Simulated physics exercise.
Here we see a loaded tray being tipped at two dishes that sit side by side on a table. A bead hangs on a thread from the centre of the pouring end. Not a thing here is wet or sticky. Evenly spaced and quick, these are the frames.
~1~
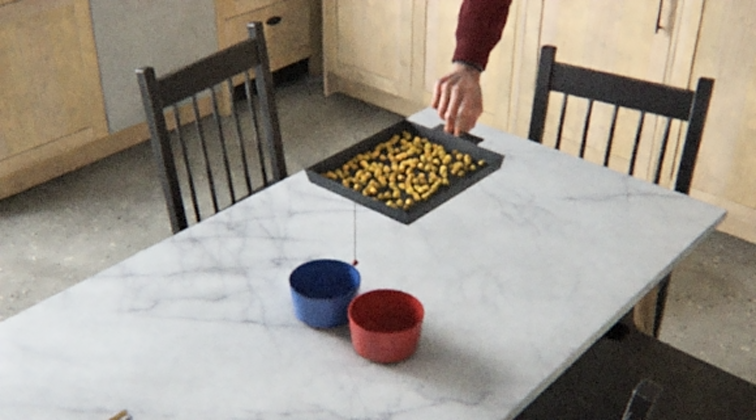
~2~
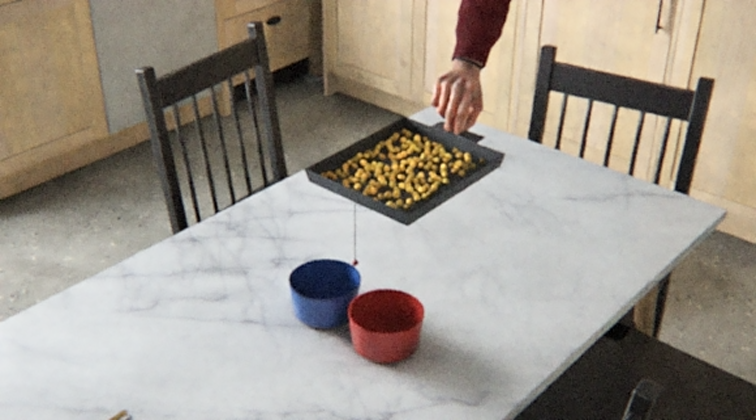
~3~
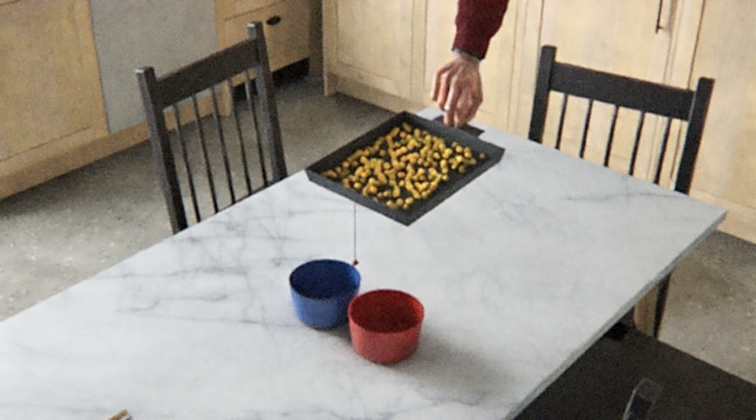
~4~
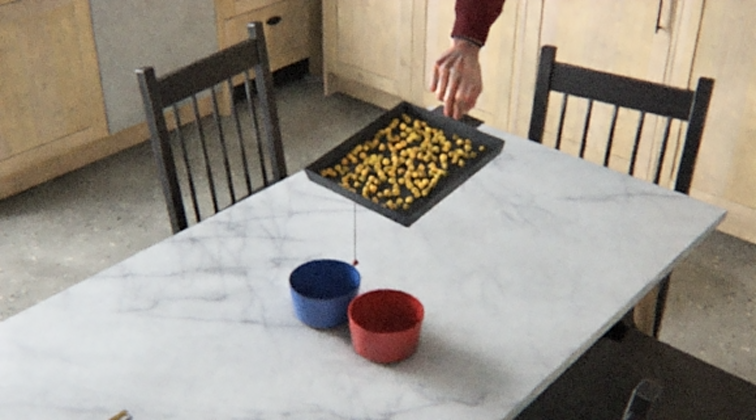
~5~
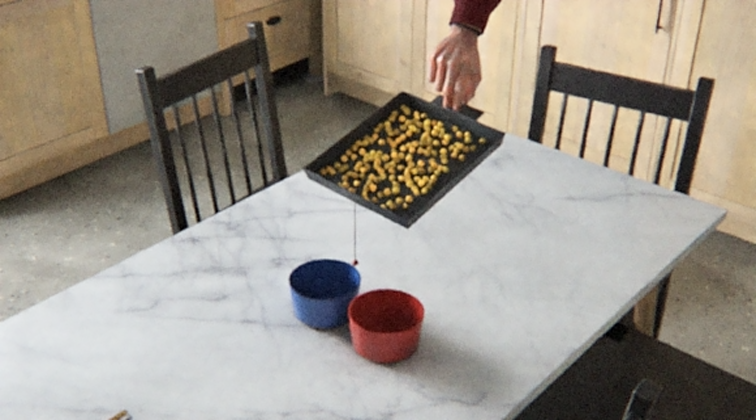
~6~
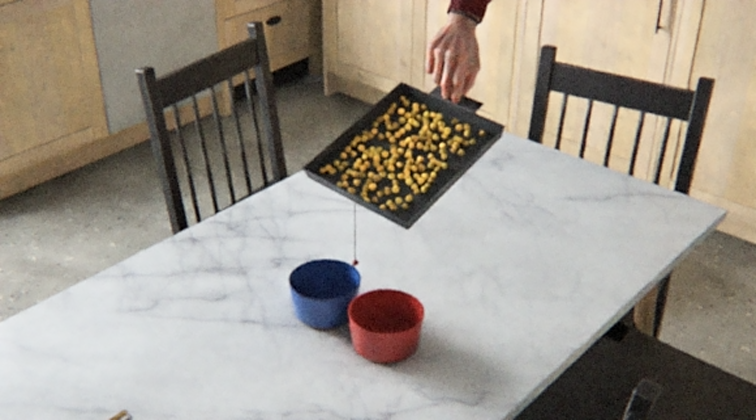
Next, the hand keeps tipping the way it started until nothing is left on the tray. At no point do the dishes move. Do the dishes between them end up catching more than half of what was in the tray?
Yes. Most likely the dishes will collect the majority of it.
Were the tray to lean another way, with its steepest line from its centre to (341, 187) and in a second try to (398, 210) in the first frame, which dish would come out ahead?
Outcome by order - one: Left side; two: Right side.
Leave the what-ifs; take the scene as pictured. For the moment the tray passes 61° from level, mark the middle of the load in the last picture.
The load is centred around (376, 185).
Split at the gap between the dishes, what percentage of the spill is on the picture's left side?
That's about 90 per cent of the spill.
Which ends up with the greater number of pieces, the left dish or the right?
That's the right side.
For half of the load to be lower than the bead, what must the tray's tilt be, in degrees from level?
The tilt then is about 115°.
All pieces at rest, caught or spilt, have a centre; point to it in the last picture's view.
Once it all stops, the middle lies near (365, 330).
Soon after the last picture, tray tipped steeply; nearly all on the tray; a stray few in the air.
A little later, tray tipped right over; nearly all on the tray; a small part in the right dish; a stray few in the left dish; a stray few outside both; a stray few in the air.
Later still, tray tipped past a quarter turn; about half in the right dish; about a quarter in the left dish; about a quarter outside both.
At rest, tray tipped past a quarter turn; about half in the right dish; about a quarter in the left dish; about a quarter outside both.
